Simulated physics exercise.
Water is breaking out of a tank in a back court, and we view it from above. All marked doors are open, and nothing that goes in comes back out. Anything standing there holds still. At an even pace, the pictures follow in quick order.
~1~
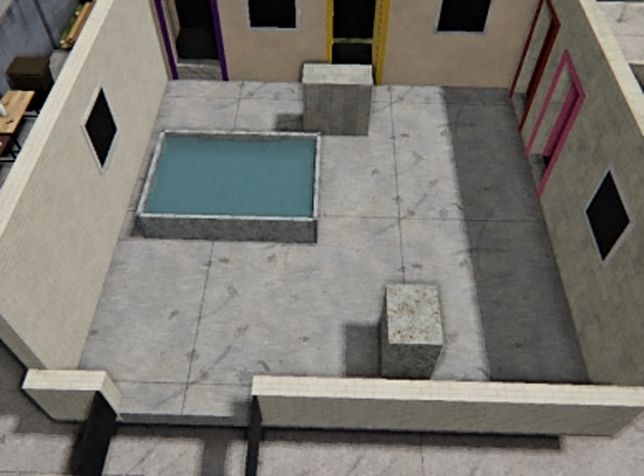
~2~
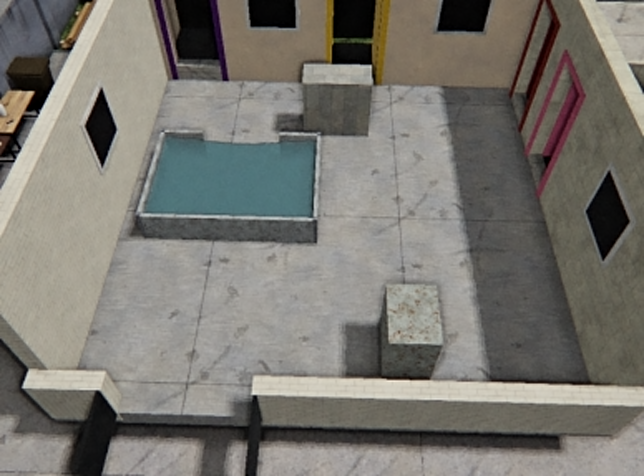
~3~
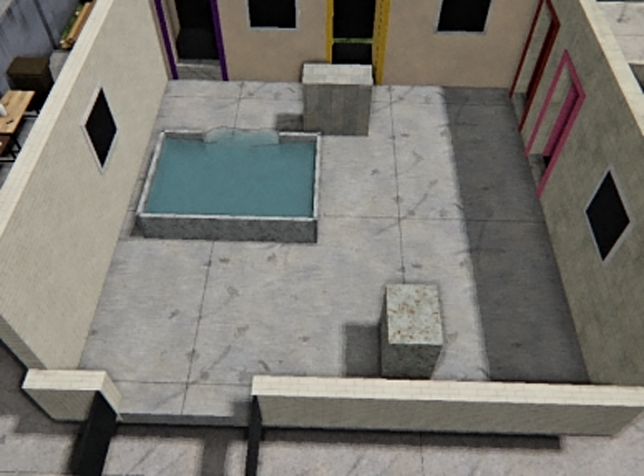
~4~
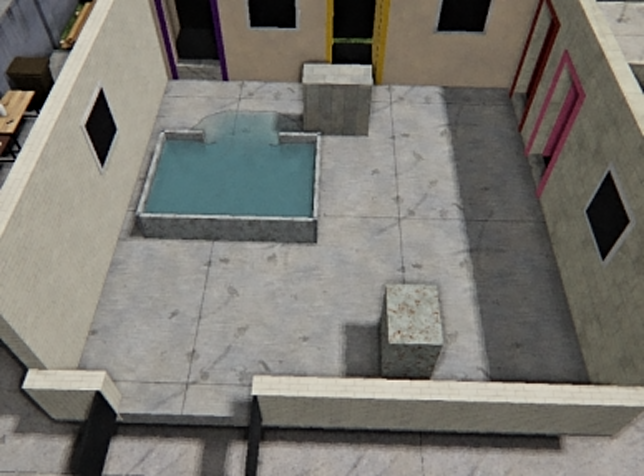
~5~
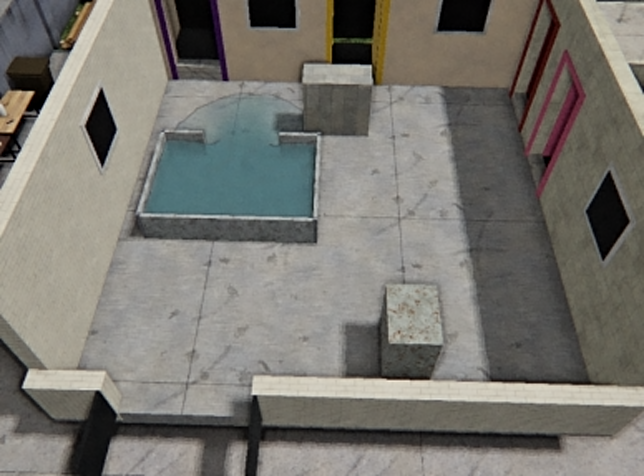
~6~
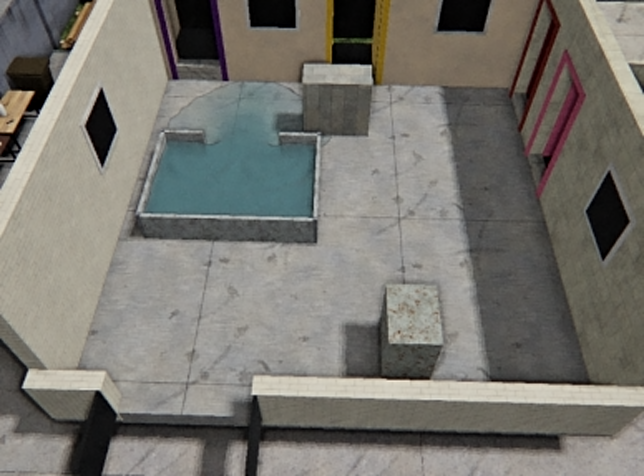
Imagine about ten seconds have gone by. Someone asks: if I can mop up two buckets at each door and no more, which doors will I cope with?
My prediction: The yellow door passes two buckets of inflow; the red door stays within two buckets of inflow; the pink door stays within two buckets of inflow; the purple door stays within two buckets of inflow.
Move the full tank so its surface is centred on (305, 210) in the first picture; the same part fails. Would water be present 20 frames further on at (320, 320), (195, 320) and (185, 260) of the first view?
First spot bare, second bare, third bare.
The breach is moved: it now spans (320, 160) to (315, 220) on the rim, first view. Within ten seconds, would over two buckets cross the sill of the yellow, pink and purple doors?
The yellow door door remains within the limit, the pink door door tops the limit and the purple door door remains within the limit.
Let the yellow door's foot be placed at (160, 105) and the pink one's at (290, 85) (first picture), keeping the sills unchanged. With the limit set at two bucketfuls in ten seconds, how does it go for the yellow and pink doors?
Yellow door: Overshoots; pink door: Overshoots.
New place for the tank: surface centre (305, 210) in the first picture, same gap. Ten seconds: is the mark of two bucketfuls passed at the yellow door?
Yellow: Undershoots.
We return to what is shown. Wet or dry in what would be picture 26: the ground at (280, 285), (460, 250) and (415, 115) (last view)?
In turn, the points end up high and dry, high and dry and soaked.
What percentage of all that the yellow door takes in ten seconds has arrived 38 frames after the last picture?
Estimated share: About 70 %.
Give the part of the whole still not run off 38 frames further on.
98 per cent.
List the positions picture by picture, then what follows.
In the first picture, the water tank at (235, 176) is whole and still.
In the second picture, the front is at a hidden place, out from the gap on the water tank's far side.
In the third picture, the front is at a hidden place, out from the gap on the water tank's far side.
In the fourth picture, the front is at (277, 115), out from the gap on the water tank's far side.
In the fifth picture, water pours out on the water tank's far side and has run to (270, 97).
In the sixth picture, water pours out on the water tank's far side and has run to (251, 81).
A moment on, water covers 15 % of the floor; the yellow door not reached, the red door not reached, the pink door not reached, the purple door wet at the sill, nothing in.
Next, water covers 20 % of the floor; the yellow door under two buckets in, the red door not reached, the pink door not reached, the purple door wet at the sill, nothing in.
Then, water covers 35 % of the floor; the yellow door under two buckets in, the red door wet at the sill, nothing in, the pink door not reached, the purple door wet at the sill, nothing in.
Later, water covers 50 % of the floor; the yellow door over two buckets in, the red door wet at the sill, nothing in, the pink door wet at the sill, nothing in, the purple door wet at the sill, nothing in.
In the end, water covers 80 % of the floor; the yellow door over two buckets in, the red door wet at the sill, nothing in, the pink door wet at the sill, nothing in, the purple door wet at the sill, nothing in.
